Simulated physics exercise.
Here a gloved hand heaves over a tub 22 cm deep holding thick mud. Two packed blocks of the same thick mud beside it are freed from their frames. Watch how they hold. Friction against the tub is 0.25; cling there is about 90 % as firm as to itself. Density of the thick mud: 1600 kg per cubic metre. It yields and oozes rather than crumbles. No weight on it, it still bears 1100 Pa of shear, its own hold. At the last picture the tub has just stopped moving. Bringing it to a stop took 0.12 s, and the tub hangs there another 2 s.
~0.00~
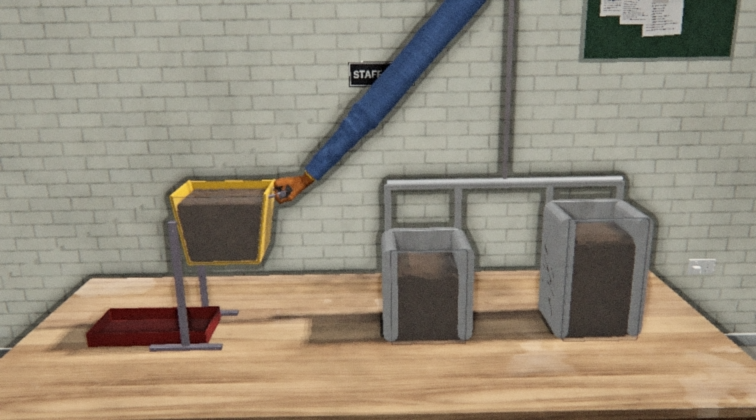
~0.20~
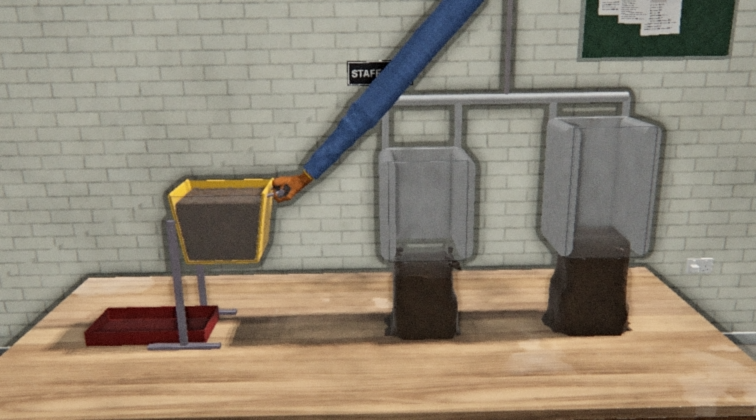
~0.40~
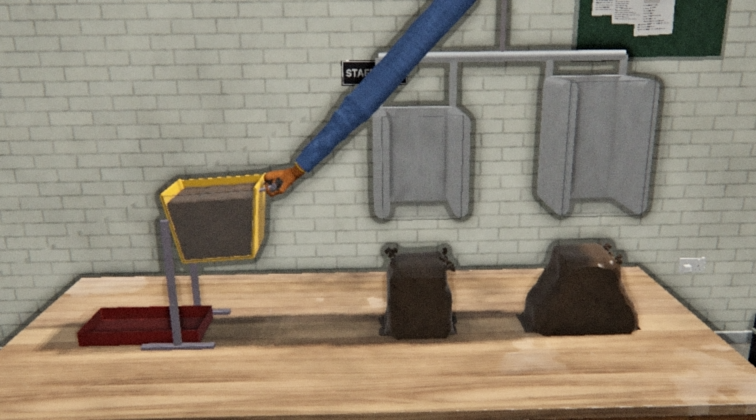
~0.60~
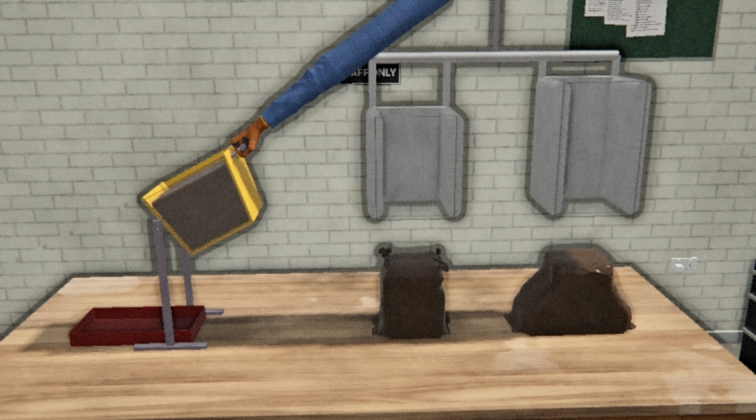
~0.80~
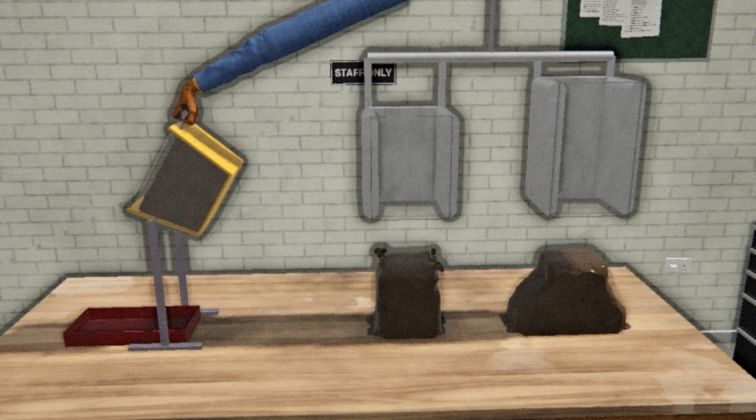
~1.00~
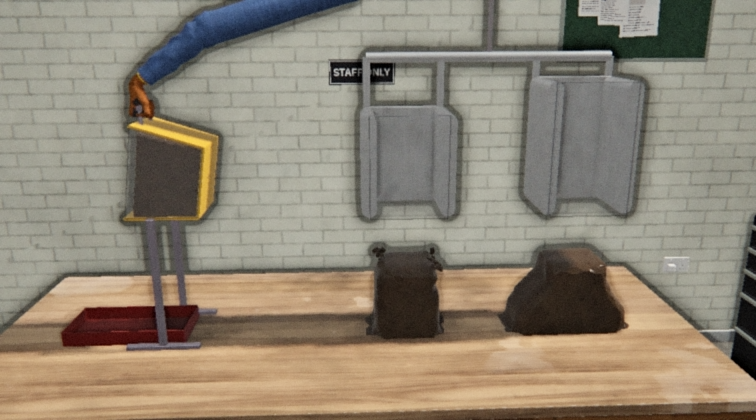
On a wooden table, grey moulds lifted off two blocks of dark mud, the right one slumping noticeably, and then a blue-sleeved arm tilted a yellow-edged tub of mud leftward onto its side.
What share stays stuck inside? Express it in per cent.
100 %.
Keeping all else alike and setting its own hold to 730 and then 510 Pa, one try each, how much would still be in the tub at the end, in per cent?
Try one gives 55 per cent, try two gives 45 per cent.
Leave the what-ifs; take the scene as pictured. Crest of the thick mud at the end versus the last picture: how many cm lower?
Roughly 0 cm.
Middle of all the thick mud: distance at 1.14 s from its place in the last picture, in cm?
It has gone close to 0 cm.
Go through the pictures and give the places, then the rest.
In the first frame, handle-side rim at (263, 195), tilt 0 degrees; crest of the thick mud at (218, 204); block heights 26 cm, 36 cm (left to right).
In the second frame, handle-side rim at (261, 194), tilt 0 degrees; crest of the thick mud at (217, 203); block heights 26 cm, 34 cm (left to right).
In the third frame, handle-side rim at (253, 189), tilt 3 degrees; crest of the thick mud at (246, 198); block heights 25 cm, 27 cm (left to right).
In the fourth frame, handle-side rim at (222, 156), tilt 28 degrees; crest of the thick mud at (225, 167); block heights 25 cm, 26 cm (left to right).
In the fifth frame, handle-side rim at (169, 130), tilt 59 degrees; crest of the thick mud at (175, 139); block heights 25 cm, 26 cm (left to right).
In the sixth frame, handle-side rim at (129, 128), tilt 81 degrees; crest of the thick mud at (140, 135); block heights 25 cm, 26 cm (left to right).
After 1.14 s, the tub is at 81 degrees and holds 100 %.
After 1.31 s, the tub is at 81 degrees and holds 100 %.
After 1.48 s, the tub is at 81 degrees and holds 100 %.
After 1.65 s, the tub is at 81 degrees and holds 100 %.
After 3.00 s, the tub is at 81 degrees and holds 100 %.
